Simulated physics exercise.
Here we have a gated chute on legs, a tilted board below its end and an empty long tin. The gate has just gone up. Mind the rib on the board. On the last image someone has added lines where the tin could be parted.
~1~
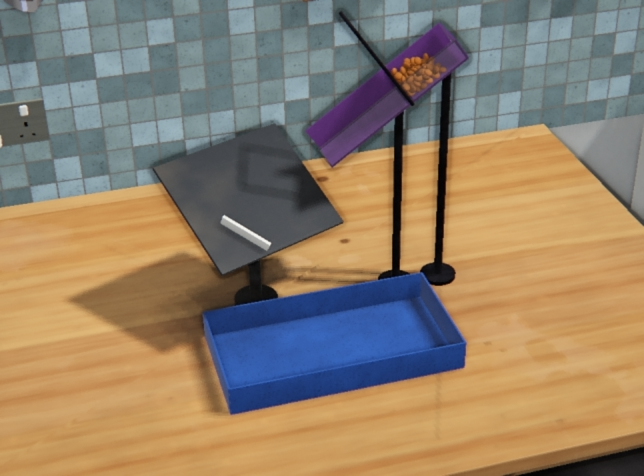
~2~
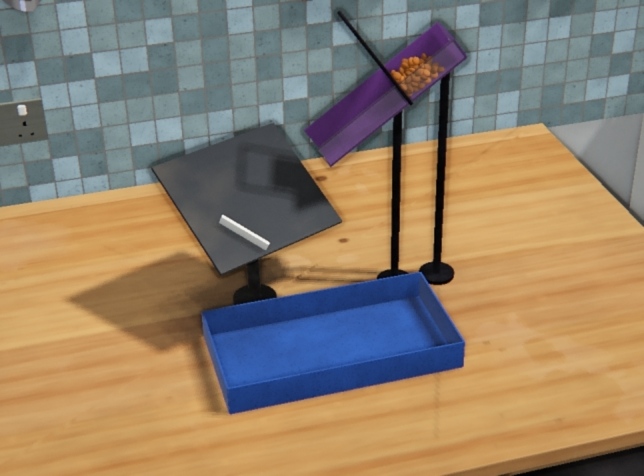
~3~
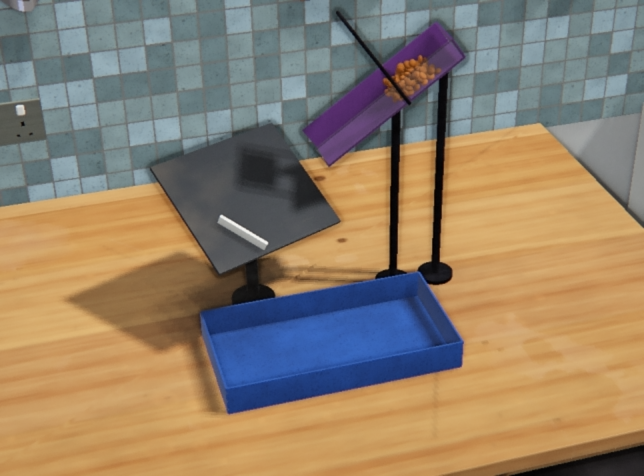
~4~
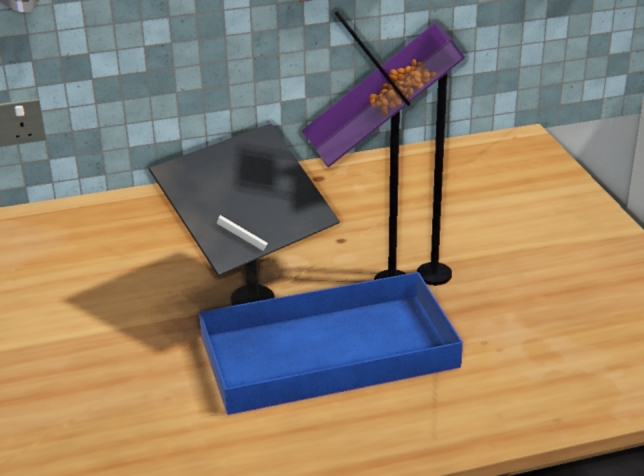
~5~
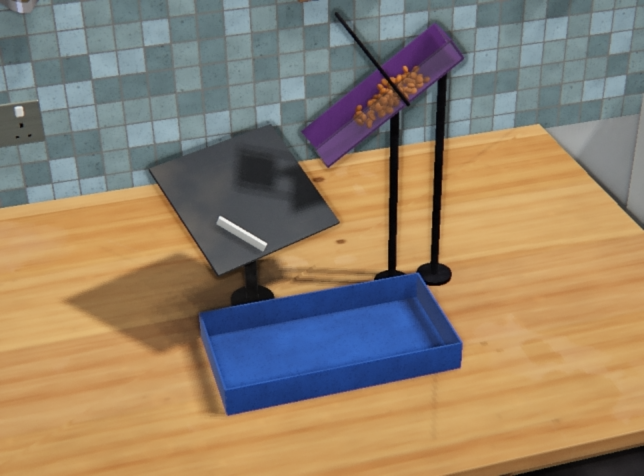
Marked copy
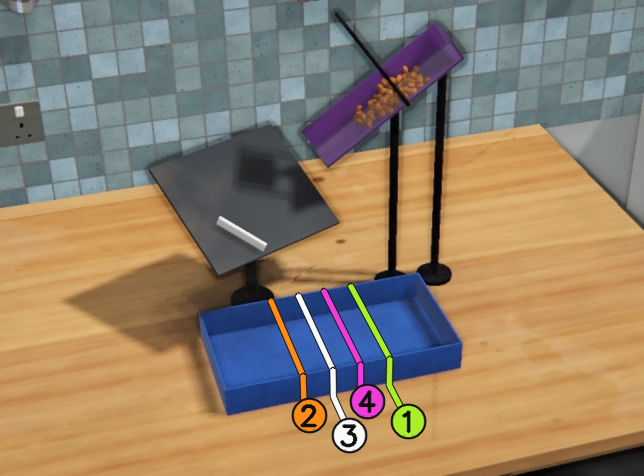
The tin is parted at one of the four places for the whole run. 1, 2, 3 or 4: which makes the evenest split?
3.
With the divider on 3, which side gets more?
The left side.
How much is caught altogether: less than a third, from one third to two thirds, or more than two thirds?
It is more than two thirds.
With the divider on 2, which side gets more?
The right side.
On the marked copy, line 1 crosses the front rim at (389, 357); line 2 crosses the front rim at (302, 375); line 3 crosses the front rim at (332, 369); line 4 crosses the front rim at (360, 363).
For line 1, of what is caught, every piece on the left of the divider, not one piece on the right.
For line 2, of what is caught, about a tenth on the left of the divider, almost all on the right.
For line 3, of what is caught, roughly two thirds on the left of the divider, roughly a third on the right.
For line 4, of what is caught, the larger part on the left of the divider, about a tenth on the right.
